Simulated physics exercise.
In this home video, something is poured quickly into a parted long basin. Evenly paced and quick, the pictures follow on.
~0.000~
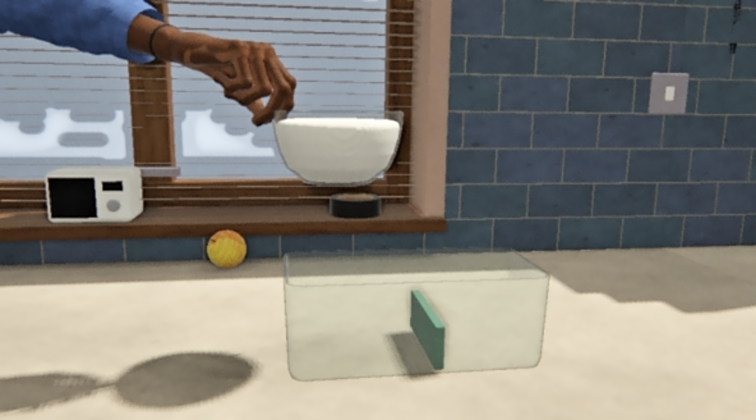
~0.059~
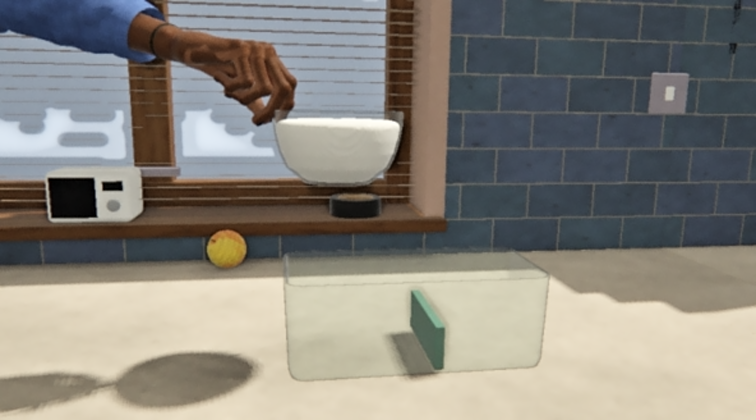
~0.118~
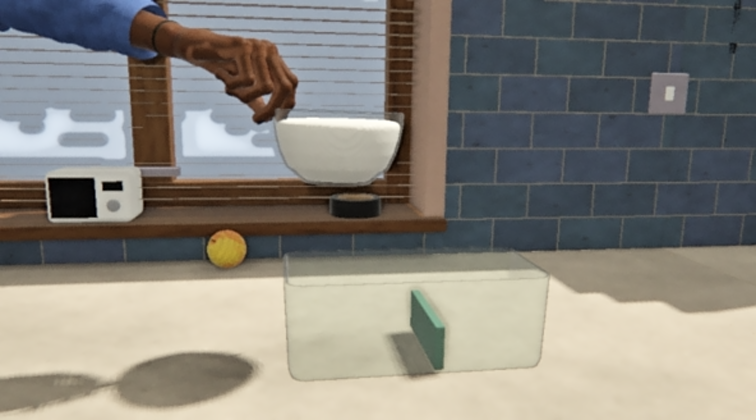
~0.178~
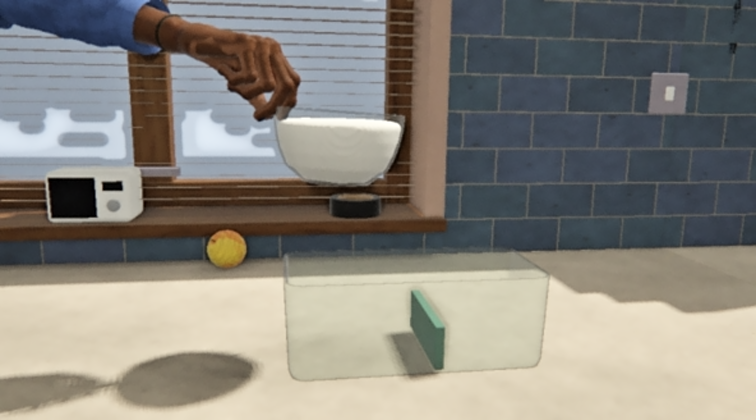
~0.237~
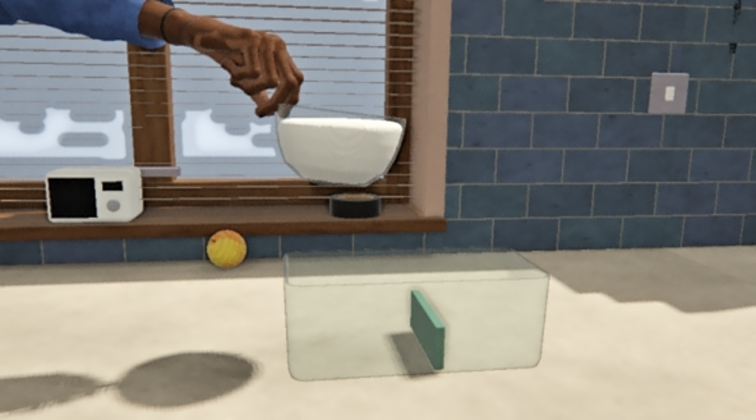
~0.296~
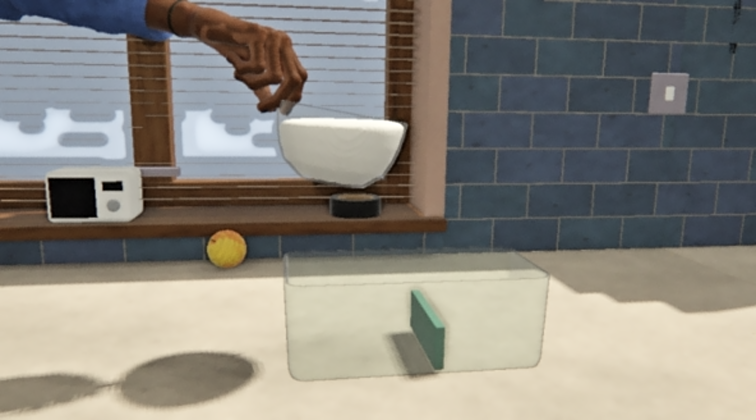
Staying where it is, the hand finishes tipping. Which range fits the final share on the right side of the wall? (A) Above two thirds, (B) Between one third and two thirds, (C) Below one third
A, above two thirds.
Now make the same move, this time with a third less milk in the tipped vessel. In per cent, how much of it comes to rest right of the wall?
Some 70 parts in a hundred, give or take.
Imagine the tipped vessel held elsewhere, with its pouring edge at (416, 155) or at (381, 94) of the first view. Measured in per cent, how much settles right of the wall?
It would come to near 85 per cent, and then near 70 per cent.
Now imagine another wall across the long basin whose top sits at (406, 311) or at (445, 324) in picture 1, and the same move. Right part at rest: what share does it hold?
Case 1: 90 %; case 2: 50 %.
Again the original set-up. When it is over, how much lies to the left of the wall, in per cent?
Roughly 20 percent of it.
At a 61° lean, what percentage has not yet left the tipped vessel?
Around 50 in a hundred has not poured out yet.
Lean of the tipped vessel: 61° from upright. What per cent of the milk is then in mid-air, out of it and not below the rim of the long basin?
About 30 per cent.
By 0.82 s the tilt is 61° and 51 per cent is still to pour, 1 is left of the wall and 18 right of it.
By 1.21 s the tilt is 99° and 4 per cent is still to pour, 10 is left of the wall and 78 right of it.
By 1.61 s the tilt is 112° and 0 per cent is still to pour, 20 is left of the wall and 79 right of it.
By 2.05 s the tilt is 112° and 0 per cent is still to pour, 20 is left of the wall and 79 right of it.
At rest 20 per cent lies left of the wall, 79 right of it and 1 outside.
